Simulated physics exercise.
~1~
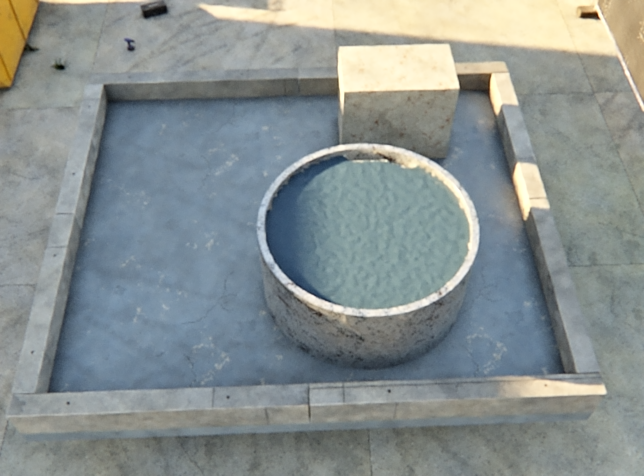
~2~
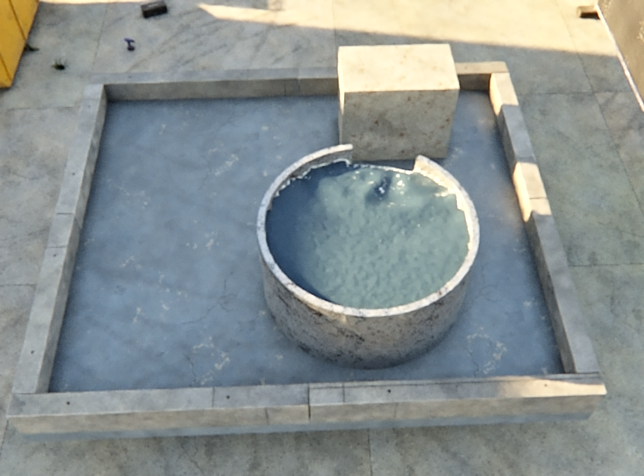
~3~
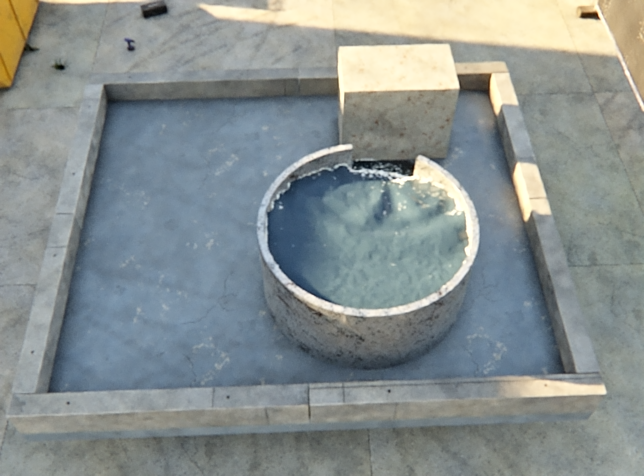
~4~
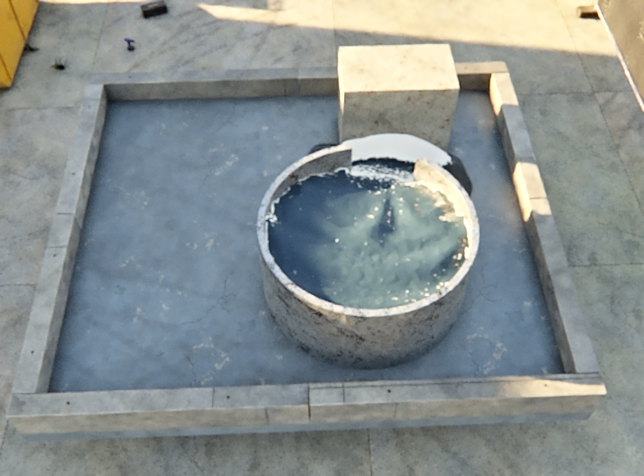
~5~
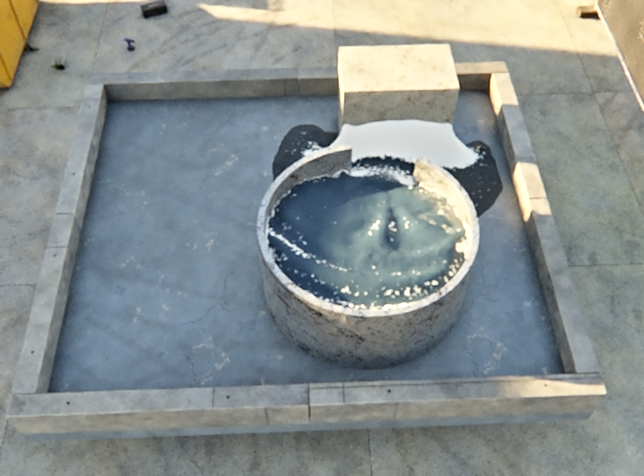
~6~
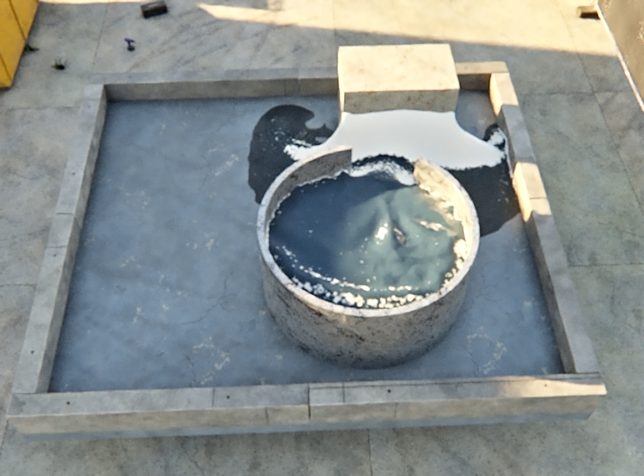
On a paved yard, a low wall rings a pad holding a round tank of water and a pale block; a gap opens in the tank's far rim, the water inside churns, and water spreads outward across the pad around the block.
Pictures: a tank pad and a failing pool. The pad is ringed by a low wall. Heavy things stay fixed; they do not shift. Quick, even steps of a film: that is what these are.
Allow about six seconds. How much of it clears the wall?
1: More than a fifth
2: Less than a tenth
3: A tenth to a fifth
Less than a tenth (2).
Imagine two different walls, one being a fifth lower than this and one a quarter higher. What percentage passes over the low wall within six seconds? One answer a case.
First try 10 per cent, second try 2 per cent.
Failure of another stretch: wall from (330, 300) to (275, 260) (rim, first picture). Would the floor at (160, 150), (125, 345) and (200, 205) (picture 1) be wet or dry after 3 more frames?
Taking them as listed, I'd say unwetted, drenched and unwetted.
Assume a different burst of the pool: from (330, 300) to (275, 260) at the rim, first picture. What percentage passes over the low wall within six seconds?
My estimate is near 18 percent.
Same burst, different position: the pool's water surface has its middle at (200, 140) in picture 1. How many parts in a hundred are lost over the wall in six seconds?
Roughly 20 percent, as I see it.
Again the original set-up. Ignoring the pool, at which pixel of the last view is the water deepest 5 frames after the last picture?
Deepest point: Roughly (370, 167).
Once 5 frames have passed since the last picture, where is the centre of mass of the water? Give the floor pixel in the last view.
Close to (374, 237).
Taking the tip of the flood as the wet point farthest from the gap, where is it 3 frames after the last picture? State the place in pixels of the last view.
The front tops out at about (173, 99).
A moment on, water covers 25 % of the floor; the low wall has let 0 % over.
Next, water covers 35 % of the floor; the low wall has let 1 % over.
Then, water covers 70 % of the floor; the low wall has let 4 % over.
Later, water covers 80 % of the floor; the low wall has let 5 % over.
In the end, water covers 85 % of the floor; the low wall has let 5 % over.
